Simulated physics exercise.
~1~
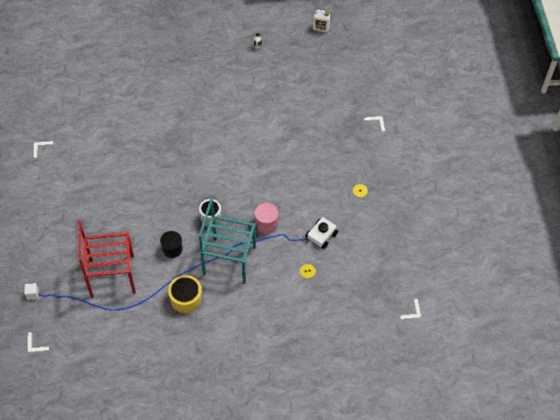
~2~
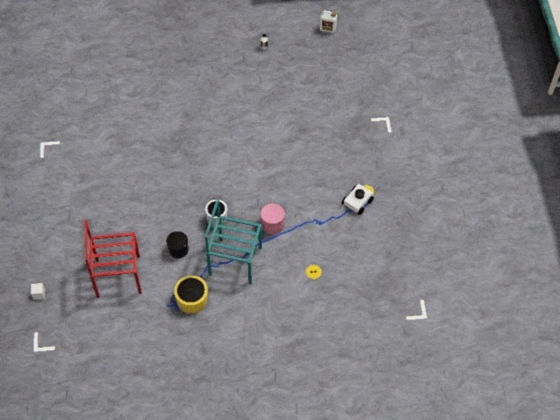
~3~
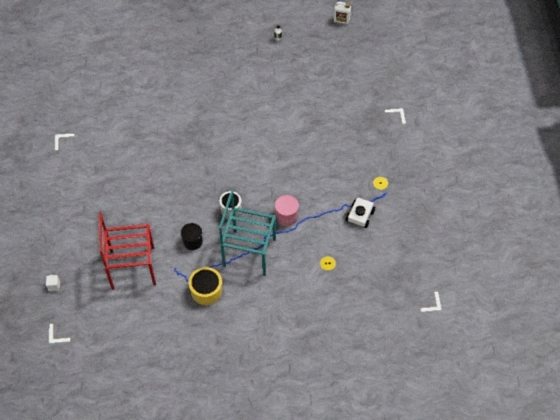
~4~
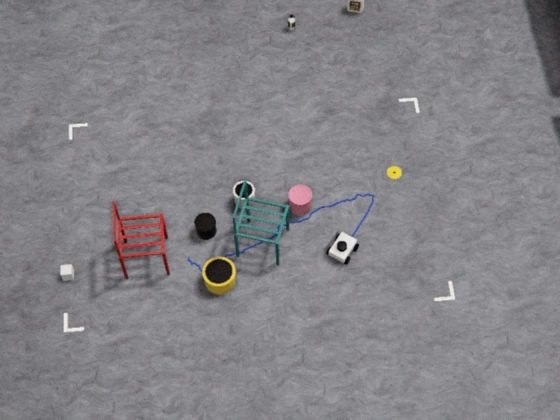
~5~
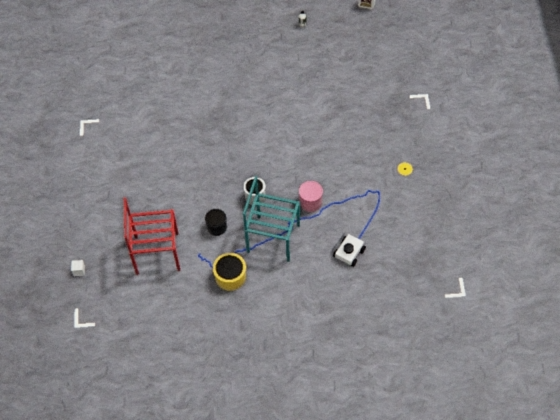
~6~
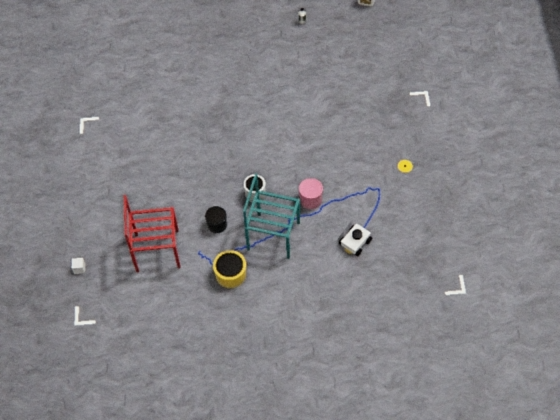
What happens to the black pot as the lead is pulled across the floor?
The black pot keeps its place between the red chair and the teal chair, and is still standing there at the end.
